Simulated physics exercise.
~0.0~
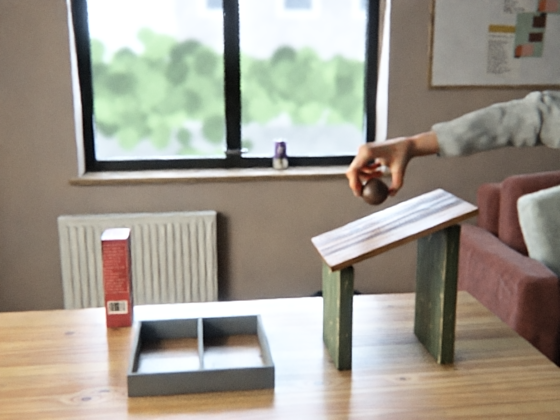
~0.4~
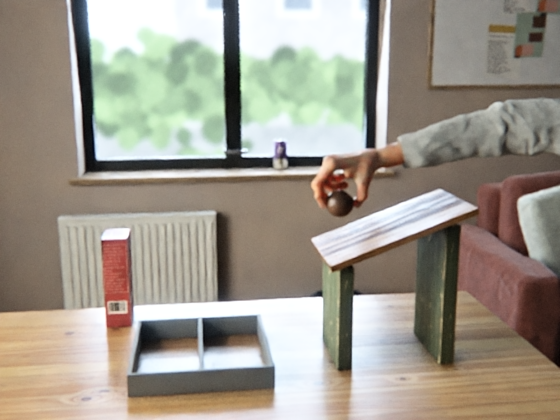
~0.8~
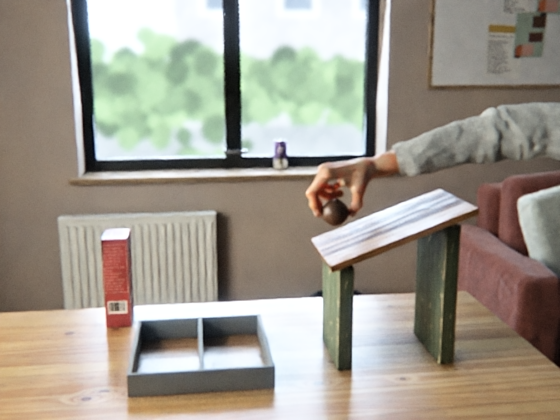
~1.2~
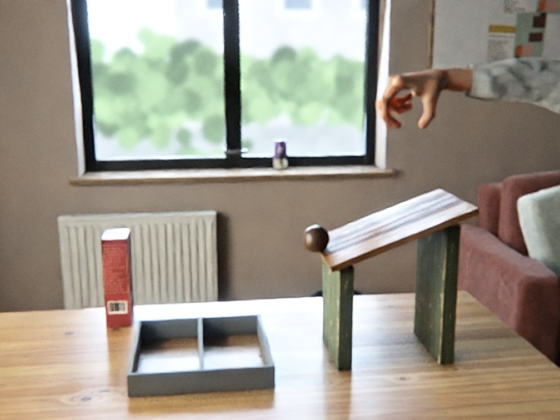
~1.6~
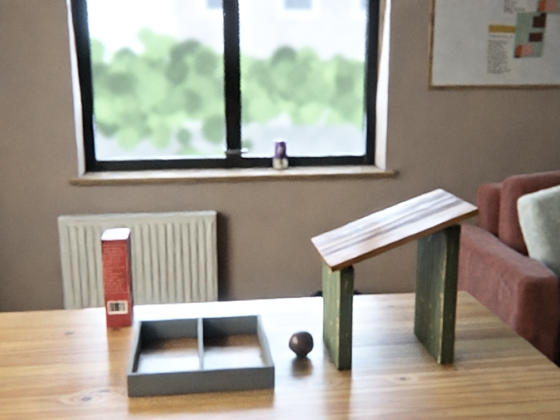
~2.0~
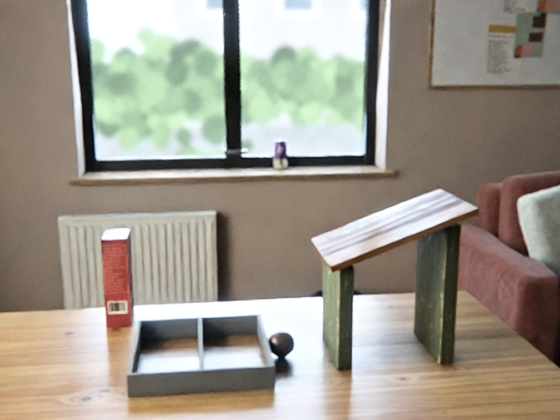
A hand lowered a small brown ball onto a sloping board and let go, and it dropped off the low end onto the wooden table, then rolled left and ended up beside the gray two-section tray, outside it, while a red carton stood still.
